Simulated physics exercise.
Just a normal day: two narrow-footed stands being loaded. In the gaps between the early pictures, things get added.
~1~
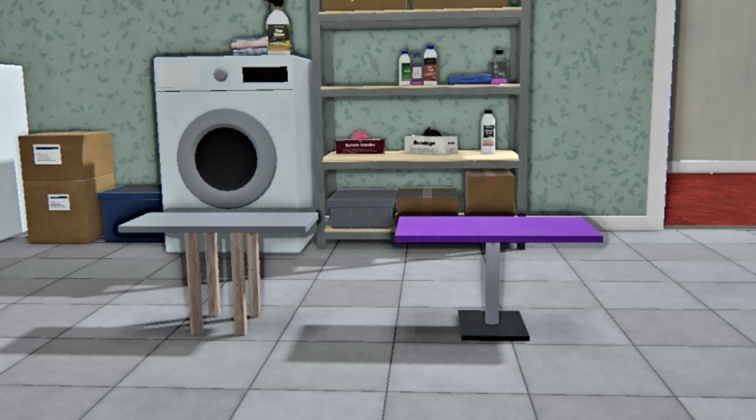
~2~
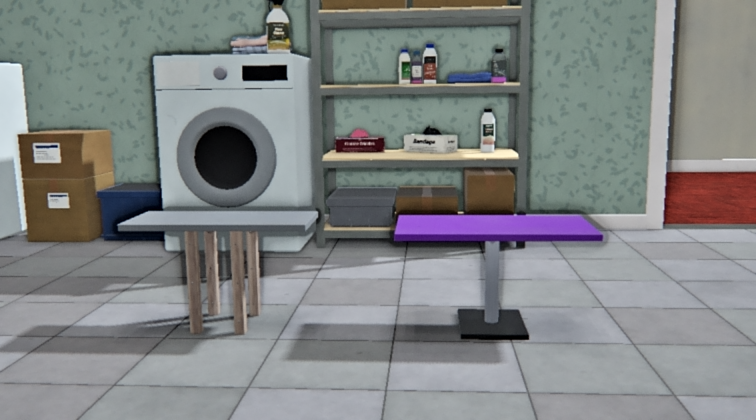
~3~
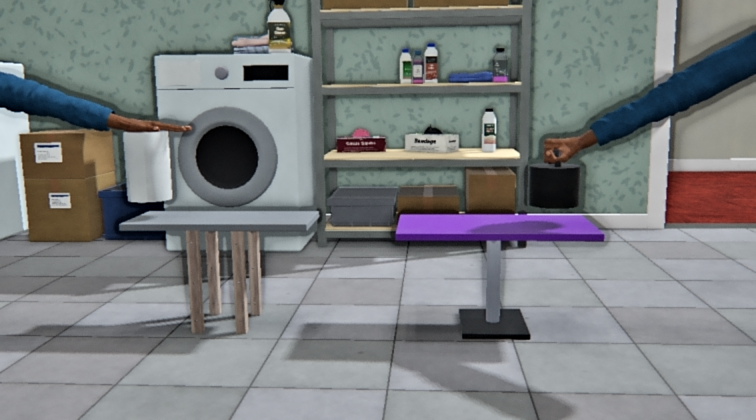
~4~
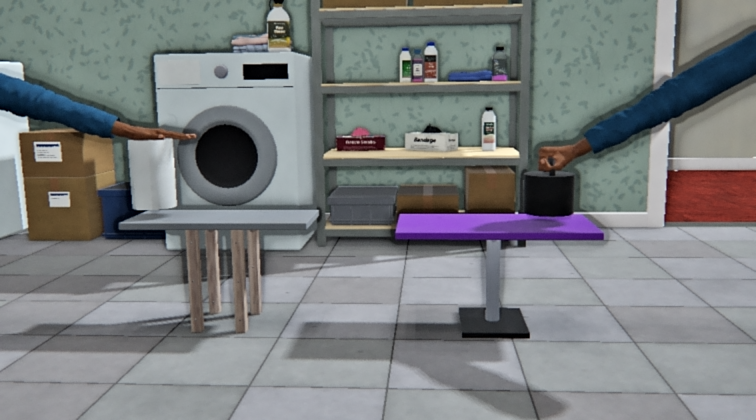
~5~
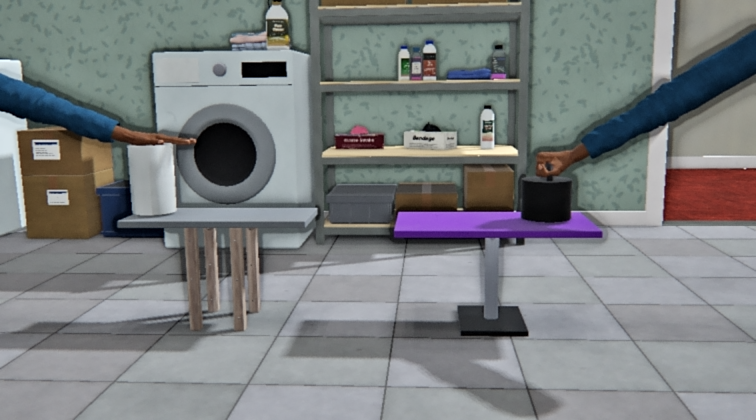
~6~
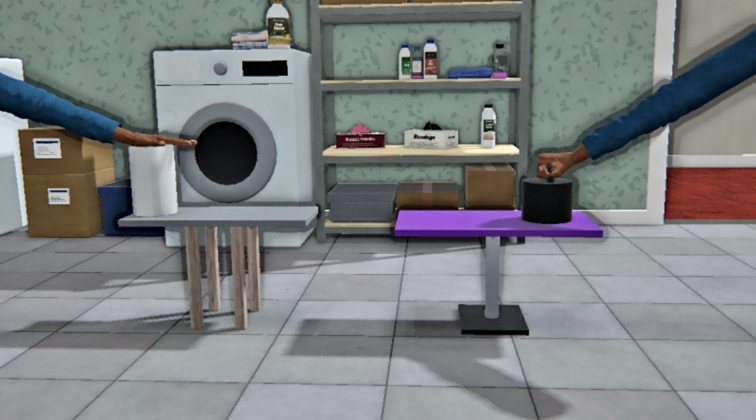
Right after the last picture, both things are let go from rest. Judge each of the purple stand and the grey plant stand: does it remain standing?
For each: The purple stand, no, it tips over; the grey plant stand, yes, it remains standing.
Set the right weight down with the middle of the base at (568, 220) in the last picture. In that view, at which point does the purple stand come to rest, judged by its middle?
(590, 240).
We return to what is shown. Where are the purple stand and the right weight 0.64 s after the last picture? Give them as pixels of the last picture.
Expect close to (592, 241) for the first and close to (645, 274) for the second.
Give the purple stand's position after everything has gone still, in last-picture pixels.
About (589, 243).
Then, 0.48 s on from there, purple stand turned 23° from its first pose near (537, 219); grey plant stand at rest near (222, 217).
Then, 0.64 s on from there, purple stand turned 56° from its first pose near (592, 241); grey plant stand at rest near (222, 217).
In the end, the purple stand overbalances, near (589, 243); the grey plant stand holds firm, near (223, 217).
